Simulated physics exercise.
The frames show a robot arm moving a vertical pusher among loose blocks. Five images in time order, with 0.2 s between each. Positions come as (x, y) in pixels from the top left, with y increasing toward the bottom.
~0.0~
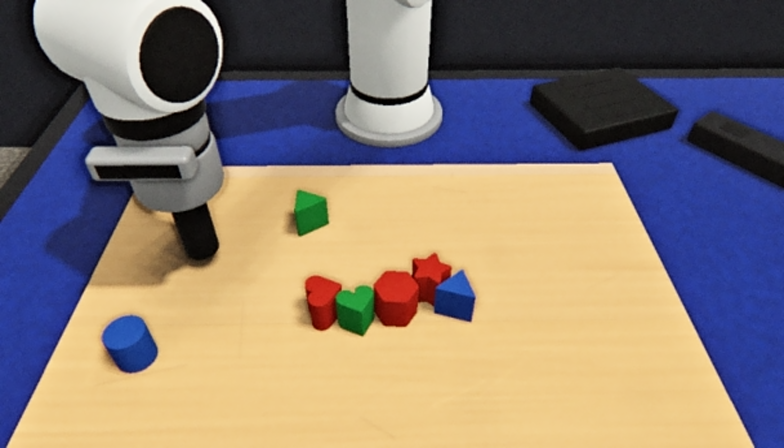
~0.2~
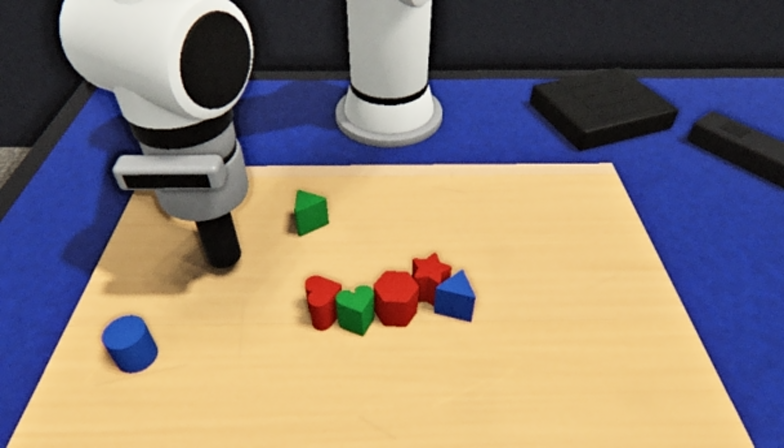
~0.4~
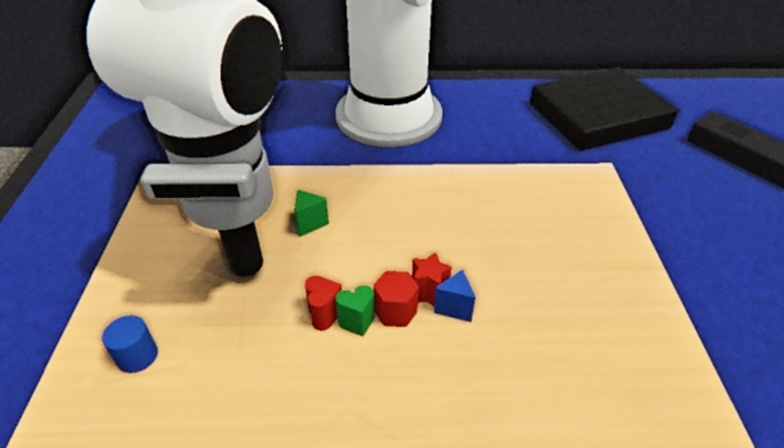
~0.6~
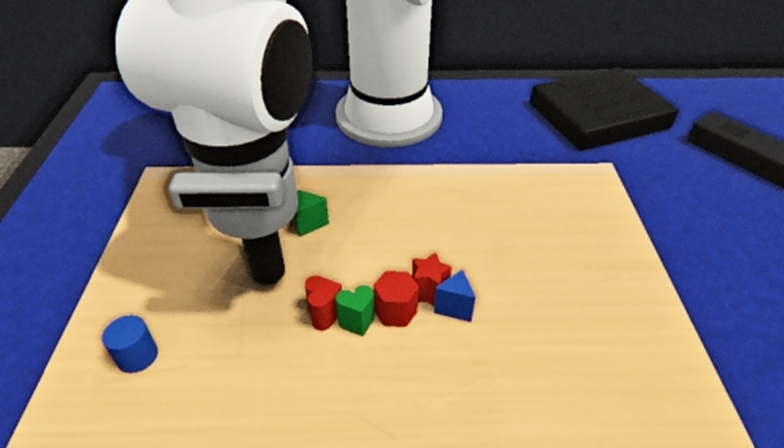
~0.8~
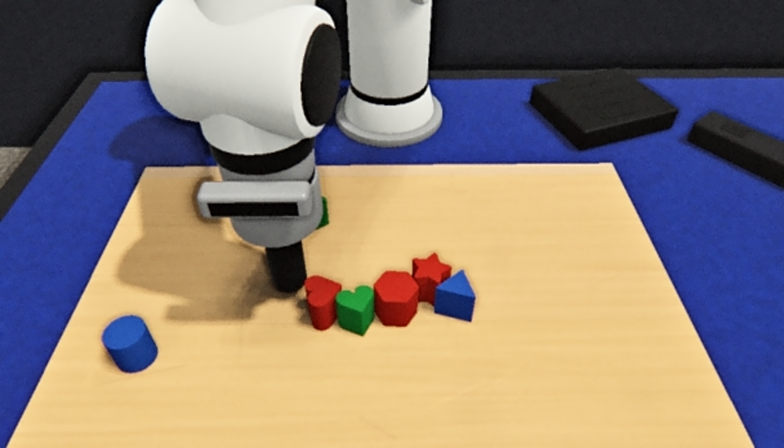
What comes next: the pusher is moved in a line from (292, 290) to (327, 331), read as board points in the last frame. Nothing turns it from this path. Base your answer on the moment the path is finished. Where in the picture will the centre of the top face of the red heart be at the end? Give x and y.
Most likely (352, 328).
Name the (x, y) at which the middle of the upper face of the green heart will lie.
I expect it at (381, 316).
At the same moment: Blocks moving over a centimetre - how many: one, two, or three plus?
That push would leave two blocks displaced by more than about 1 cm.
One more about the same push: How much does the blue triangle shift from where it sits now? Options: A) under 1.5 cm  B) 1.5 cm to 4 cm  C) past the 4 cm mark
Answer: A.
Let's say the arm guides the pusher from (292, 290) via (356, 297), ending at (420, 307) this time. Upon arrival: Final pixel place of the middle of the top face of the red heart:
At pixel (339, 300).
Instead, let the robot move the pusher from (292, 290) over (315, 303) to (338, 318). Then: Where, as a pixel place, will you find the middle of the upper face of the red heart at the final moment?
My best guess is (345, 323).
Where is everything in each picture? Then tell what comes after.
Pusher's lower end (203, 248); red heart (321, 289); green heart (356, 297); red six-sided block (396, 285); blue triangle (458, 284), in the first frame.
Pusher (225, 256); blocks still, in the second frame.
Pusher (247, 264); blocks still, in the third frame.
Pusher (268, 272); blocks still, in the fourth frame.
Pusher (290, 280); red heart (321, 289); green heart (356, 297); red six-sided block (396, 285); blue triangle (458, 284), in the fifth frame.
The first path, step by step. Halfway along, pusher (307, 300); red heart (333, 305); green heart (367, 305), turned 40° anticlockwise.
At the end, pusher (326, 321); red heart (352, 328); green heart (381, 316), turned 115° anticlockwise; red six-sided block still; blue triangle still.
